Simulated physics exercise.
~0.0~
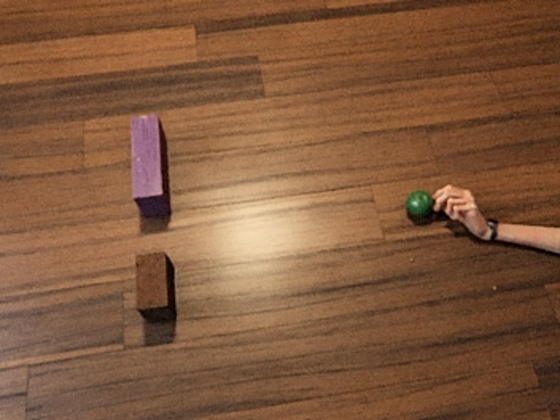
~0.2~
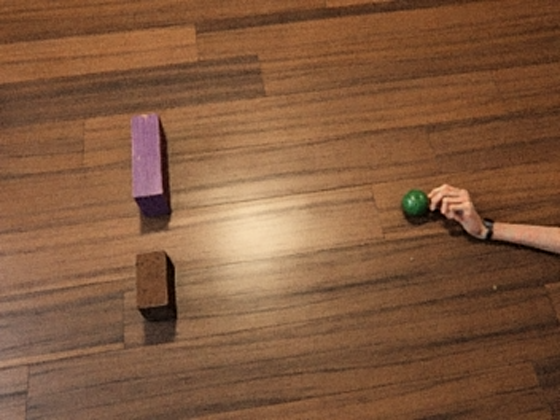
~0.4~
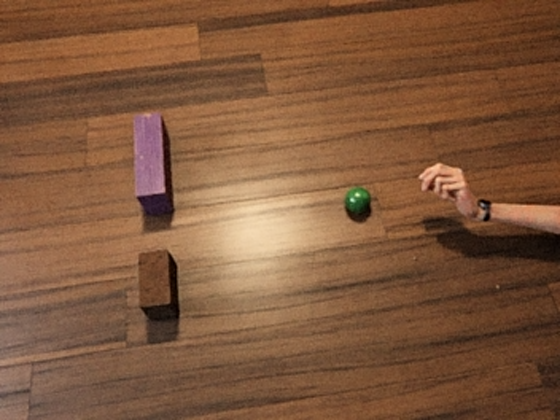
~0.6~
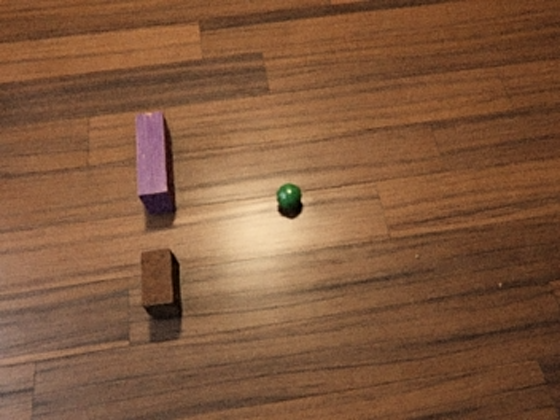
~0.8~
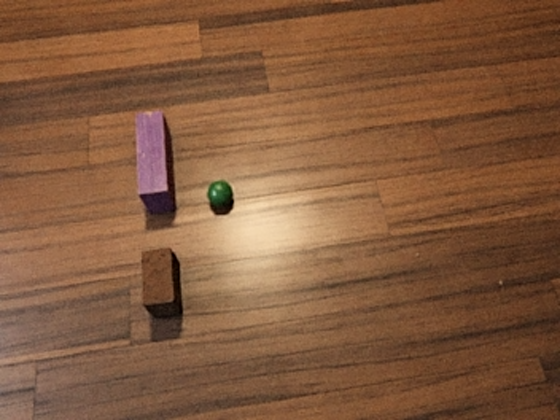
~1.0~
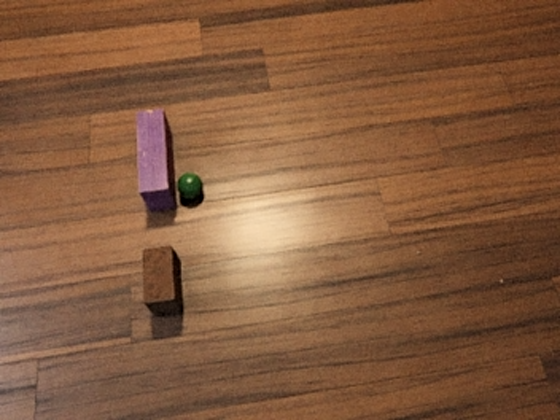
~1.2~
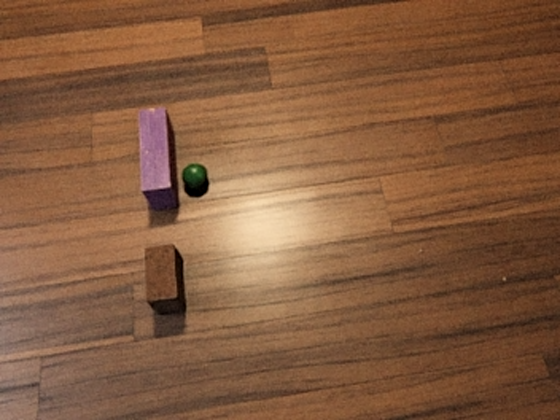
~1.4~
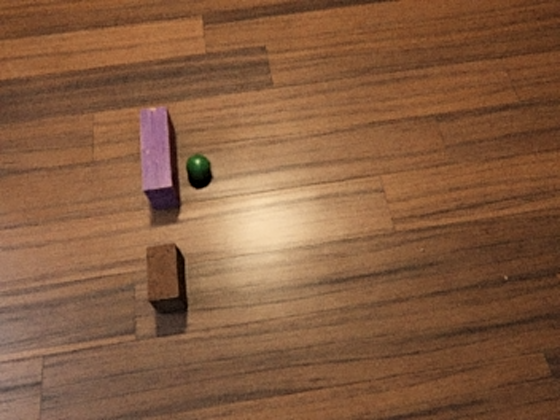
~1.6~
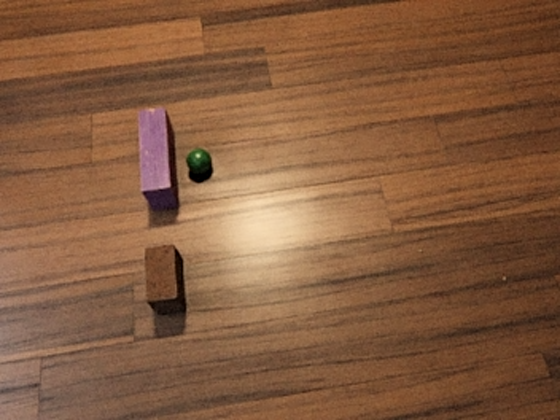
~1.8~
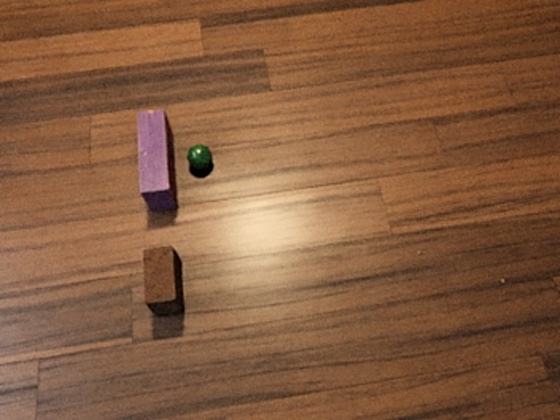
A hand released a small green ball across the wooden floor, and it rolled left toward a purple block and a brown one with a gap between them, bumped the purple block, bounced back slightly and drifted slowly upward beside it.
